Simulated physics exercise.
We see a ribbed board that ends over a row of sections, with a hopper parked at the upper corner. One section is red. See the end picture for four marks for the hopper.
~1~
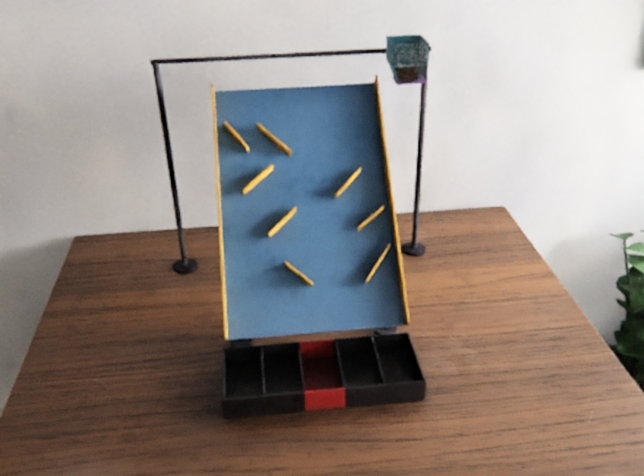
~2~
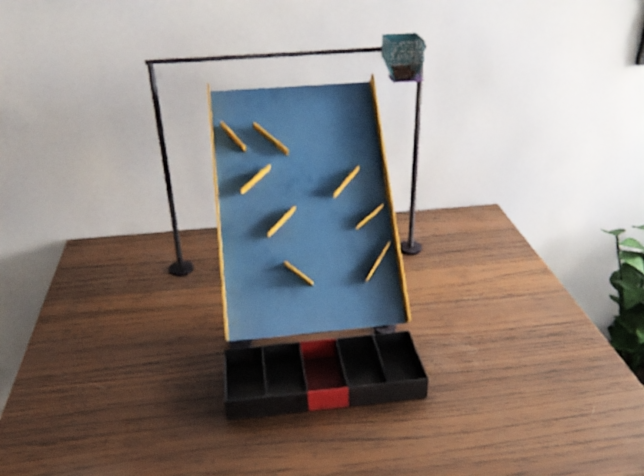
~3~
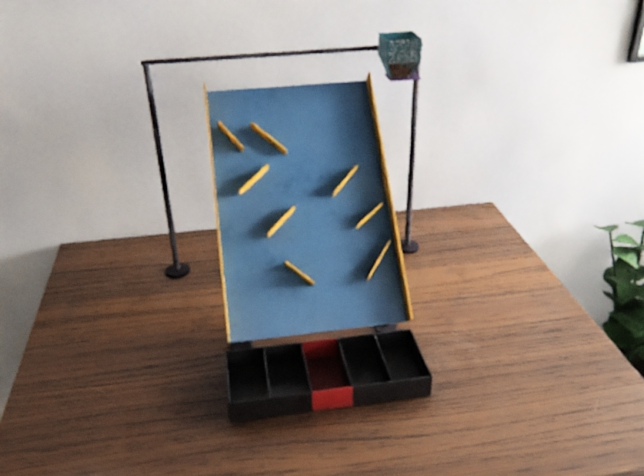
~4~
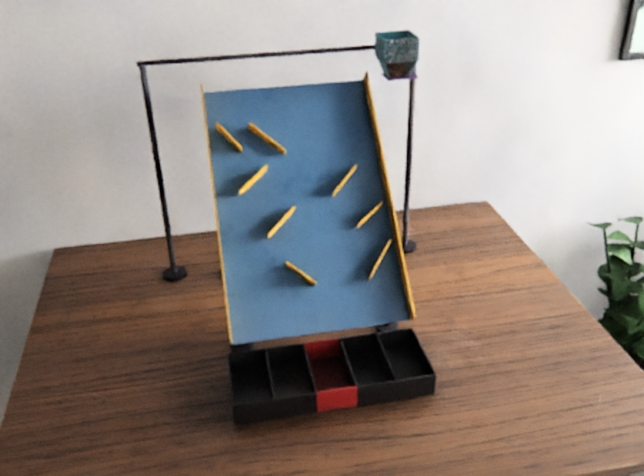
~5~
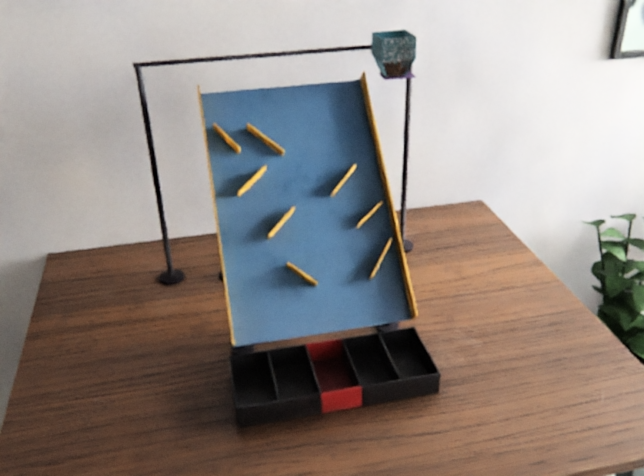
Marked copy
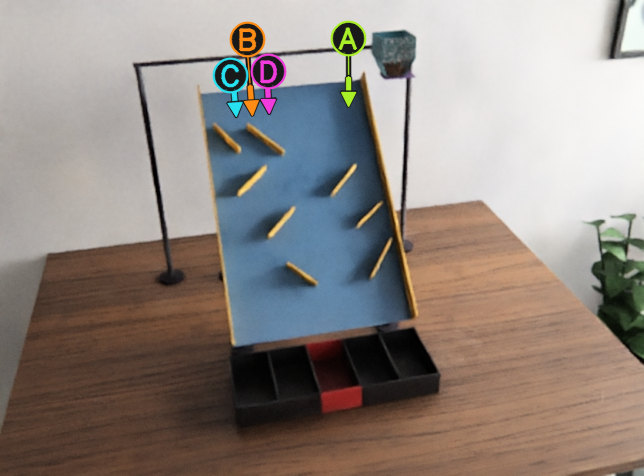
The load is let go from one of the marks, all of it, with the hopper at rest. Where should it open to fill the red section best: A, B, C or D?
A beats the others.
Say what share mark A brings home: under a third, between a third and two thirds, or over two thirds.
Between a third and two thirds.
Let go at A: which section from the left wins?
It is the third one.
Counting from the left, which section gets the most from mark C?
The first.
On the marked copy, mark A meets the board at (348, 101); mark B meets the board at (252, 110); mark C meets the board at (235, 111); mark D meets the board at (268, 108).
With A, roughly half in the red section, roughly half in other sections, just a few held on the board.
With B, about a tenth in the red section, the larger part in other sections, about a tenth outside the box.
With C, about a tenth in the red section, the larger part in other sections, about a tenth outside the box.
With D, about a tenth in the red section, the larger part in other sections, about a tenth outside the box.
